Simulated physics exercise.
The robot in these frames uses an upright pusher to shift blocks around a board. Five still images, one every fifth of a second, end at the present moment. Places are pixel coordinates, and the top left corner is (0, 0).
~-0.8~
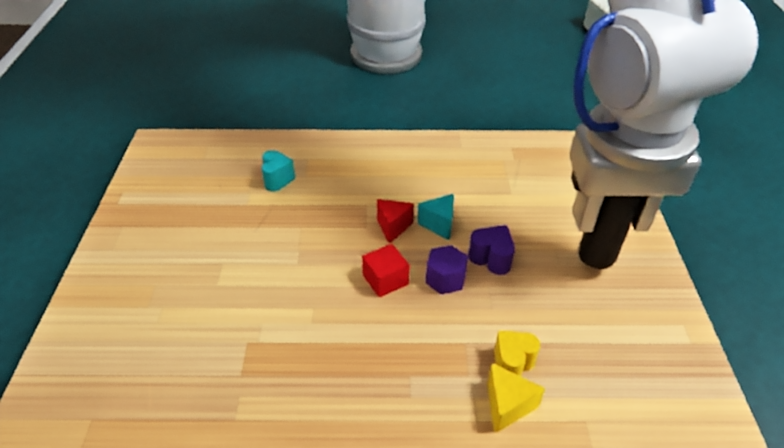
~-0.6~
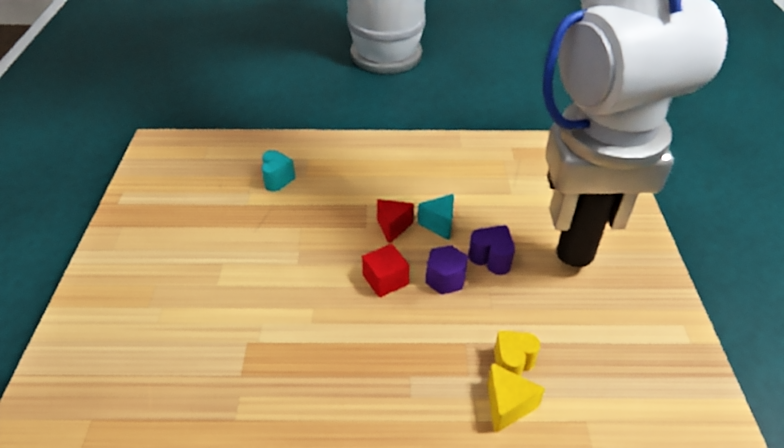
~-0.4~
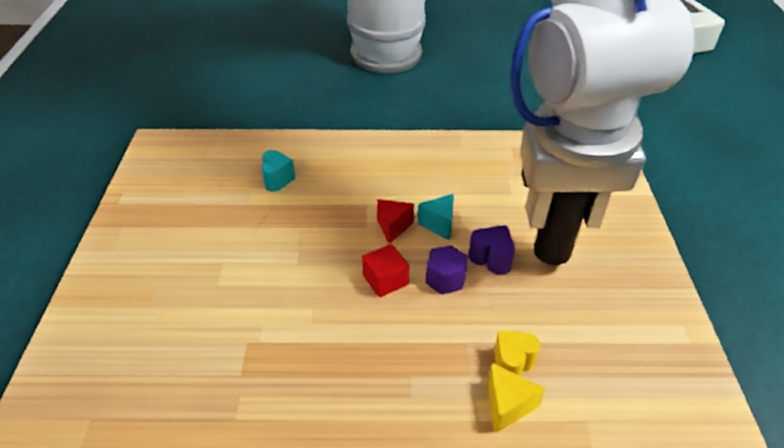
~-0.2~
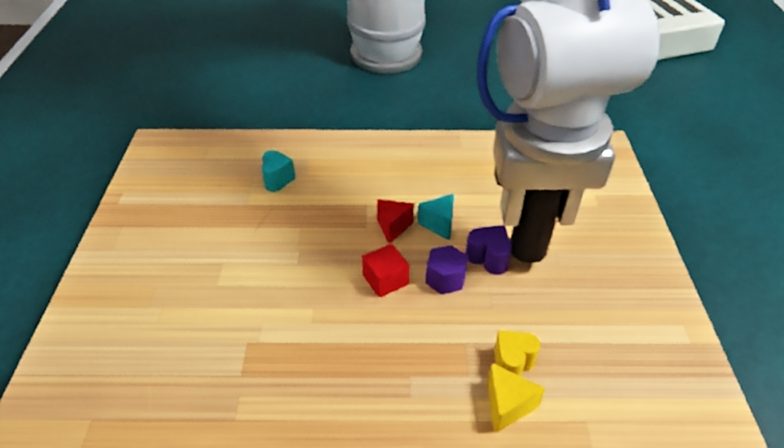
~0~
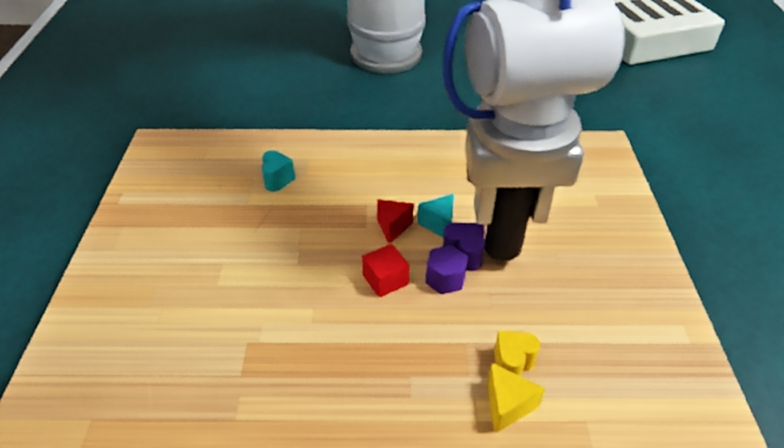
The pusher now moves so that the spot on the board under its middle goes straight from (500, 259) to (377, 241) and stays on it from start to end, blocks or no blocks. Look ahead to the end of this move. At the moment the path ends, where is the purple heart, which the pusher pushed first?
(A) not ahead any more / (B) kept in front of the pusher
It's B.
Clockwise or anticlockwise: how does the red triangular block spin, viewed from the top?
It spins with the clock.
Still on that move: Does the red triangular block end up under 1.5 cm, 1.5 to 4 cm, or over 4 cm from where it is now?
The middle band: 1.5 to 4 cm.
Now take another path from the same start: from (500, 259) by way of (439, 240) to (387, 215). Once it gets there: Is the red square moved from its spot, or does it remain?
The result: It stays put.
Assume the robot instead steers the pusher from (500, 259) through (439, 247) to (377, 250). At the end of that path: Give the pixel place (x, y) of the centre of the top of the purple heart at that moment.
Put as a pixel place, it's (342, 223).
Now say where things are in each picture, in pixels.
Pusher's lower end at (597, 257); red triangular block at (393, 208); turquoise triangular block at (441, 205); purple hexagon at (448, 259); purple heart at (495, 239), in the first frame.
Pusher at (575, 255); blocks still, in the second frame.
Pusher at (552, 253); blocks still, in the third frame.
Pusher at (528, 251); purple heart at (492, 238), in the fourth frame.
Pusher at (502, 249); red triangular block at (393, 208); turquoise triangular block at (441, 205); purple hexagon at (448, 259); purple heart at (468, 234), in the fifth frame.
On the path given first. One third of the way, pusher at (460, 243); turquoise triangular block at (437, 201), turned 20° clockwise; purple hexagon at (440, 262), turned 25° anticlockwise; purple heart at (425, 227).
Two thirds of the way, pusher at (417, 236); red triangular block at (381, 202), turned 45° clockwise; turquoise triangular block at (437, 201), turned 20° clockwise; purple hexagon at (440, 262), turned 25° anticlockwise; purple heart at (382, 223).
At the end, pusher at (376, 230); red triangular block at (379, 200), turned 60° clockwise; turquoise triangular block at (437, 201), turned 20° clockwise; purple hexagon at (440, 262), turned 25° anticlockwise; purple heart at (342, 217).
